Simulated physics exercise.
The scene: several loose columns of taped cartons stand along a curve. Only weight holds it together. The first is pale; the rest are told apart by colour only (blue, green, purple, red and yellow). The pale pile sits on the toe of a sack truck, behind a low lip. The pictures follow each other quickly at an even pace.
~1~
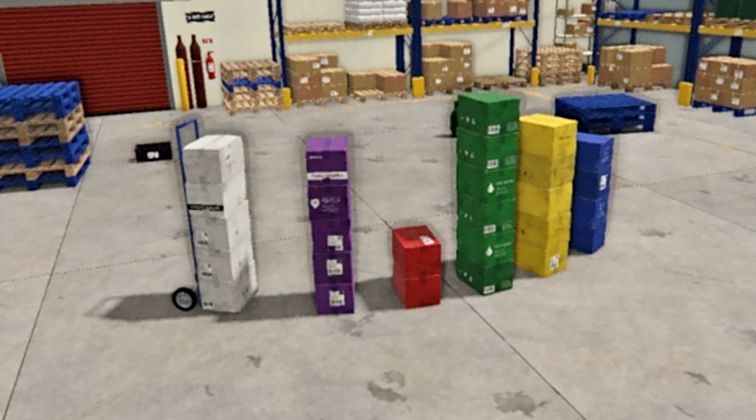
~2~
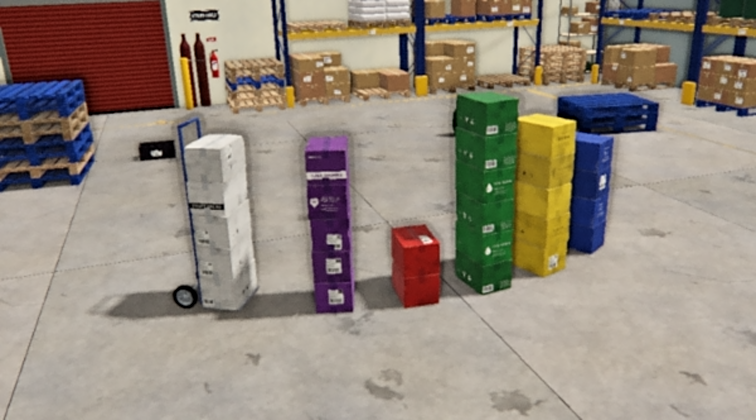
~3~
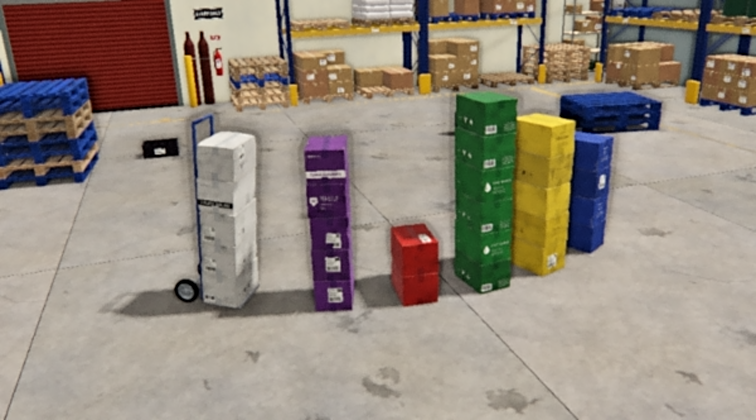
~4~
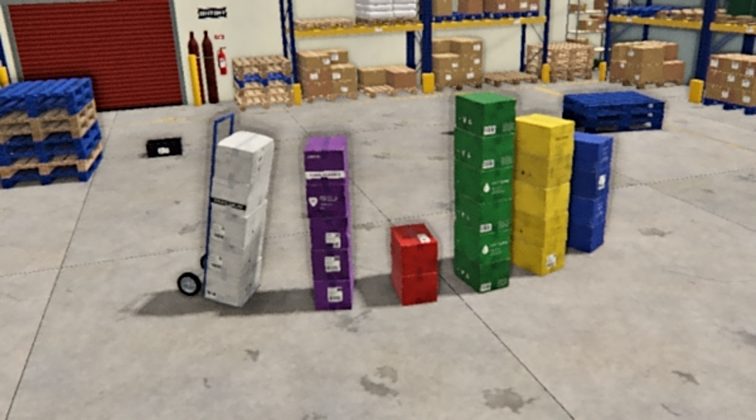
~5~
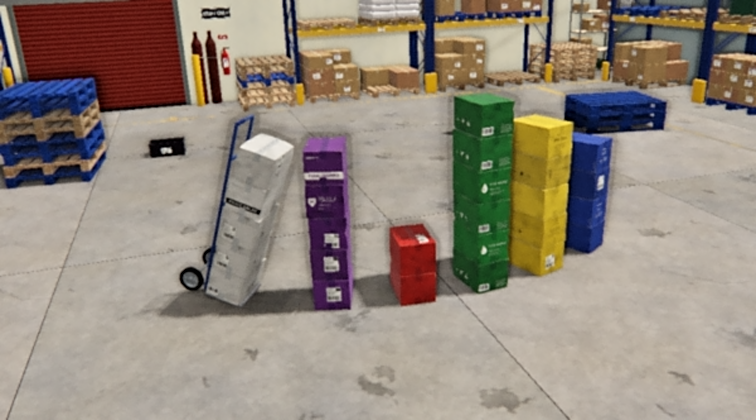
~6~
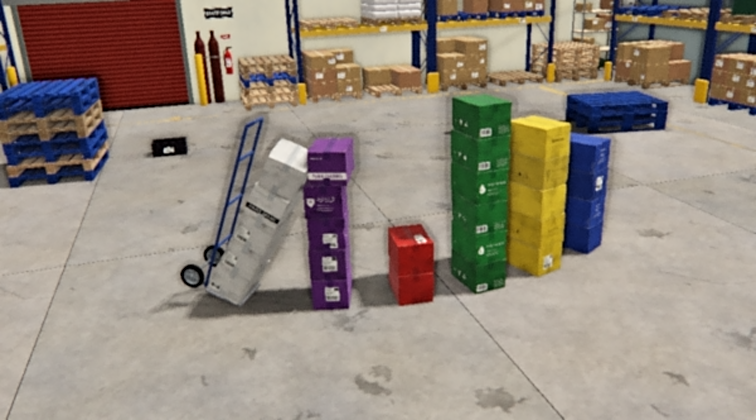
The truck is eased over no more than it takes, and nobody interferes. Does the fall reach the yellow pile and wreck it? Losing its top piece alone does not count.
It keeps nearly all its pieces up.
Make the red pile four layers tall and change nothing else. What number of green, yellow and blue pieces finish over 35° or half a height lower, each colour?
By colour: Green 6, yellow 4, blue 4.
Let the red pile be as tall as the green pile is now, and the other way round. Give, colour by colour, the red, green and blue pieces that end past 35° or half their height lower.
Down at the end: Red 6, green 1, blue 4.
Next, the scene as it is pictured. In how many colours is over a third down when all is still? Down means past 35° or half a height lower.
The toll is 1.
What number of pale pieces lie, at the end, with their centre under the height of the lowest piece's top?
It comes to 4.
Shortly afterwards, 5 of the pale pile down; none of the 5 yellow cartons down (0 of 22 in all colours); top yellow carton unmoved; top purple carton tilted clearly.
Next, 5 of the pale pile down; none of the 5 yellow cartons down (4 of 22 in all colours); top yellow carton unmoved; top purple carton tilted steeply, some two heights lower.
In the end, 5 of the pale pile down; none of the 5 yellow cartons down (5 of 22 in all colours); top yellow carton unmoved; top purple carton upside down. From the last view, middles, top yellow carton near (539, 138), top purple carton near (568, 289).
